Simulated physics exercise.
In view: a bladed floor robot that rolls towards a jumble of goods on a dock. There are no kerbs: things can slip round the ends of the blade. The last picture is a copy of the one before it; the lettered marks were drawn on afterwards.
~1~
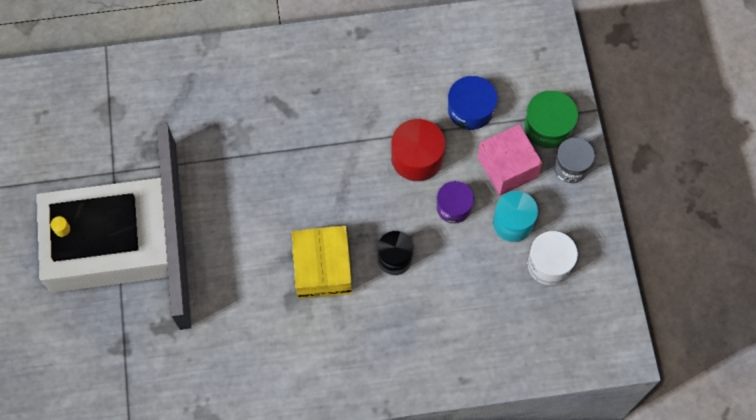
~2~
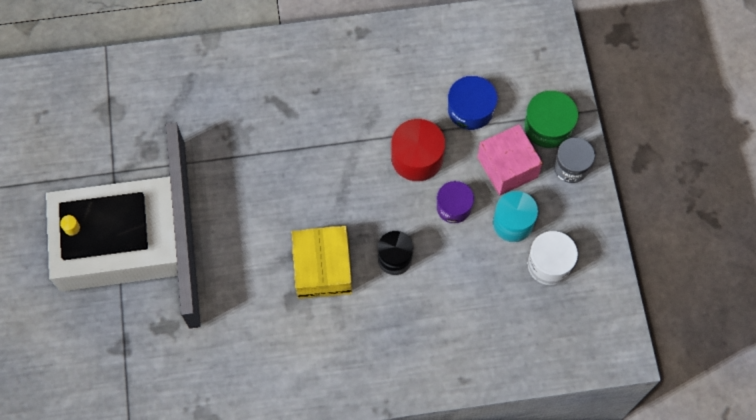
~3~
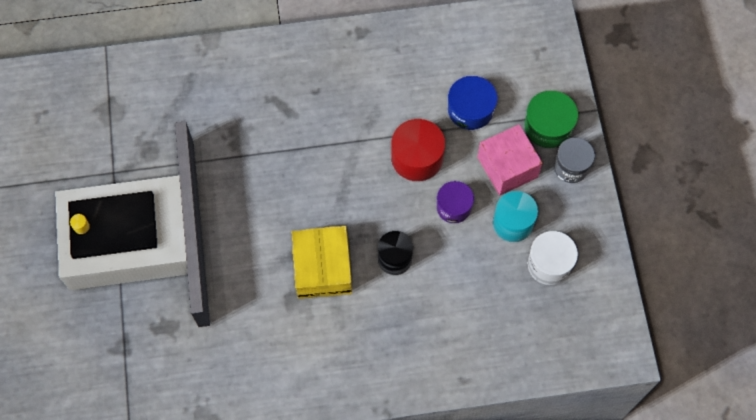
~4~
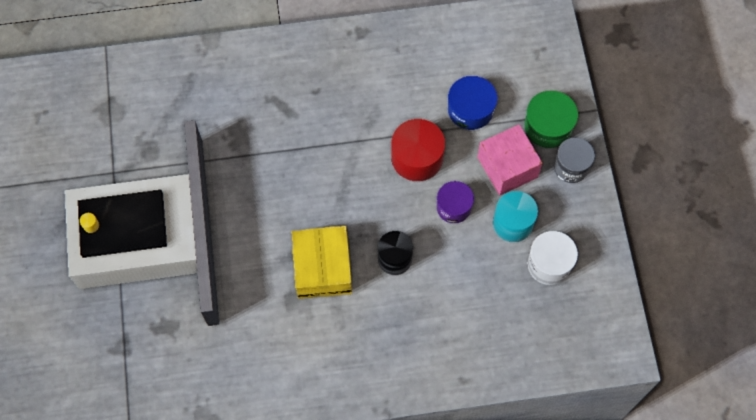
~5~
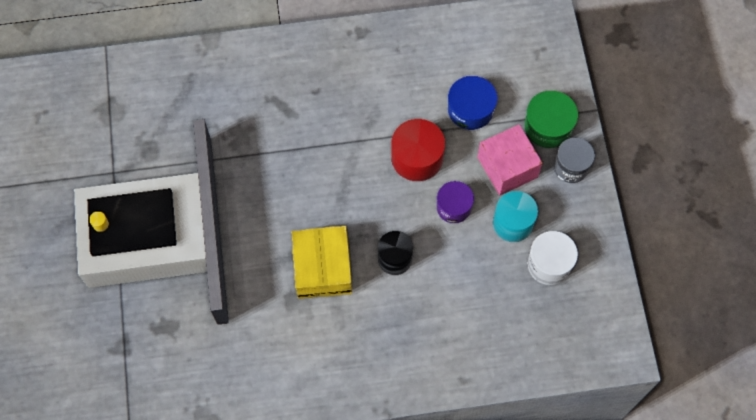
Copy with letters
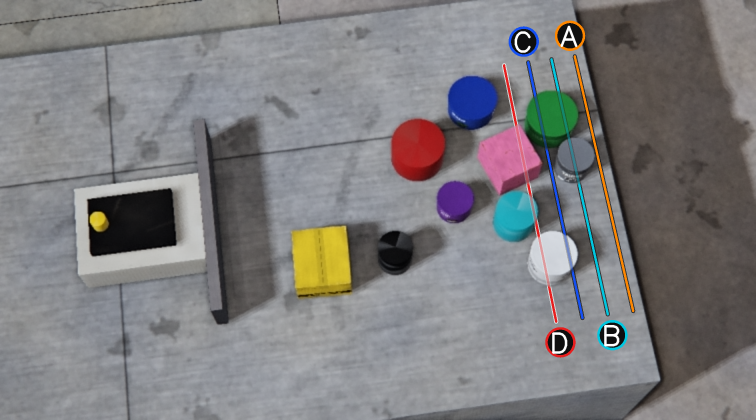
On a grey dock, a white robot with a wide dark blade rolled slowly a short way right towards a yellow box and a jumble of colourful goods, which all stayed still.
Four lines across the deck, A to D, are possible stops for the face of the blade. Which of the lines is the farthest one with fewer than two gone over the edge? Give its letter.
It should halt at D.
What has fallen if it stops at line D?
The grey pail.
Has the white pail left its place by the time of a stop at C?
Yes.
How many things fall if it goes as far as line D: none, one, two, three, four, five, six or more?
By then, one.
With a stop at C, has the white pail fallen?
By then, no.
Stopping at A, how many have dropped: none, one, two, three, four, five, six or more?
Six or more.
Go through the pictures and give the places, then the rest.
Blue pail (472, 103); grey pail (574, 161); red canister (418, 150), in the first frame.
Robot (109, 224); purple pail (455, 202), in the second frame.
Robot (119, 223); pink crate (510, 161), in the third frame.
Robot (129, 222); white pail (552, 259), in the fourth frame.
Robot (138, 221); yellow box (322, 263); blue pail (472, 103); grey pail (574, 161), in the fifth frame.
On the marked copy, A at (603, 178); B at (578, 181); C at (554, 185); D at (529, 188).
Following D. Soon after the start, robot (256, 205); black canister (410, 251); yellow box (366, 256).
Later, robot (371, 190); white pail (558, 261); turquoise canister (535, 206).
In the end, robot (462, 178); grey pail over the edge; green pail (586, 101); one fallen.
As for the rest, A drops eight; B drops five; C drops four.
